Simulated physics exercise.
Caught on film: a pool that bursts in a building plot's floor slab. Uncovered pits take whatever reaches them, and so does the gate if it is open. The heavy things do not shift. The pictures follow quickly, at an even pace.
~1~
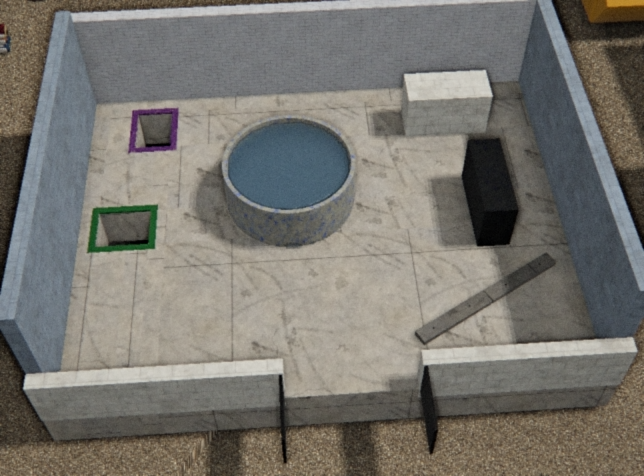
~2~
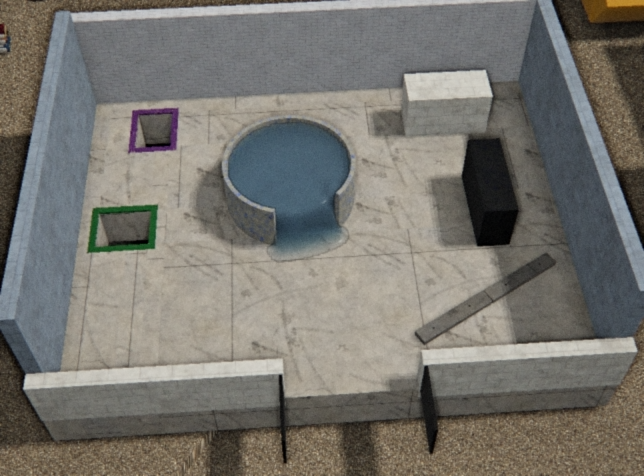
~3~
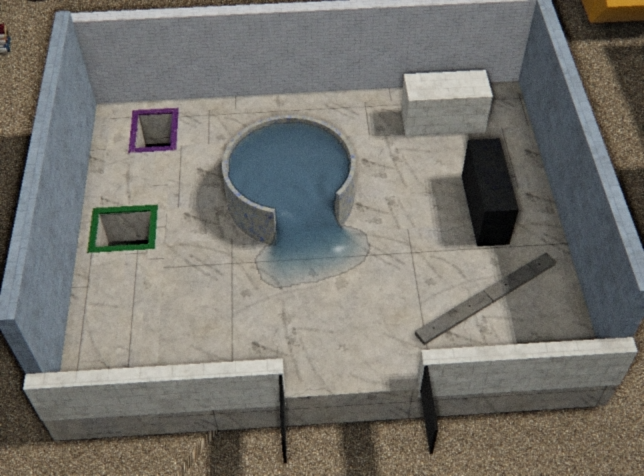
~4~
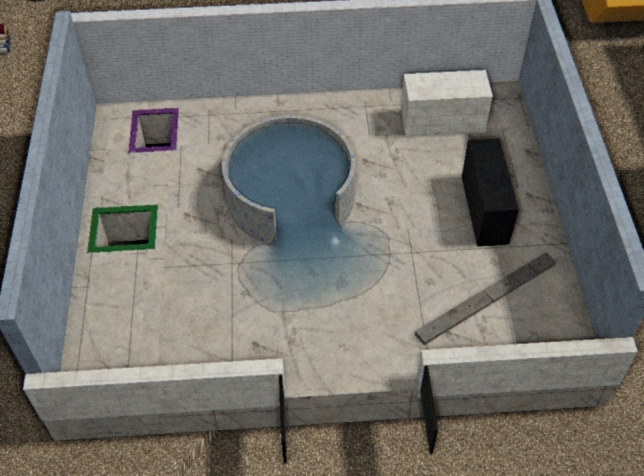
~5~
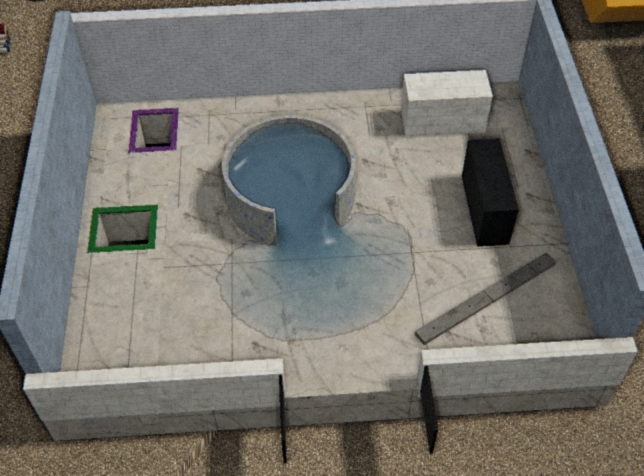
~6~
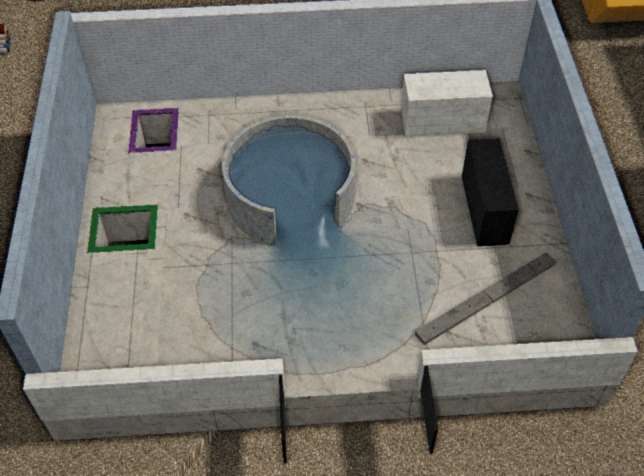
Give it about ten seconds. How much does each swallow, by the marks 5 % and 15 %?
The gate takes over 15 %; the purple pit takes under 5 %; the green pit takes from 5 to 15 %.
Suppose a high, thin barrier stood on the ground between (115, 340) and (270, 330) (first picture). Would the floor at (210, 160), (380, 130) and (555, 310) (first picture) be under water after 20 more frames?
As listed: Free of water, clear, covered.
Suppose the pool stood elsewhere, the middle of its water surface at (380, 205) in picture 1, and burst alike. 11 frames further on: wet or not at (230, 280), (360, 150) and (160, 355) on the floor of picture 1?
As listed: Clear, no water, free of water.
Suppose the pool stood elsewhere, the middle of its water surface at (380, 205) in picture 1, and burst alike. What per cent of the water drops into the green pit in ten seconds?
In per cent: Green 0.
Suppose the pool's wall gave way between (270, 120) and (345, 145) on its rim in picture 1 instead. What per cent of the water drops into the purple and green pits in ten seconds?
Parts in a hundred: Purple 20, green 6.
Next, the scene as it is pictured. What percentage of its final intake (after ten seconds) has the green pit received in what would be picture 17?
Near 0 in a hundred.
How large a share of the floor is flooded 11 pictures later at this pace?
Near 35 in a hundred.
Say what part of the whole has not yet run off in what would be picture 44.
Close to 60 %.
A moment on, water covers 30 % of the floor; the gate 5 %, the purple pit 0 %, the green pit 0 %.
Next, water covers 35 % of the floor; the gate 15 %, the purple pit 0 %, the green pit 0 %.
Then, water covers 40 % of the floor; the gate 25 %, the purple pit 0 %, the green pit 0 %.
Later, water covers 60 % of the floor; the gate 36 %, the purple pit 0 %, the green pit 3 %.
In the end, water covers 75 % of the floor; the gate 44 %, the purple pit 0 %, the green pit 7 %.
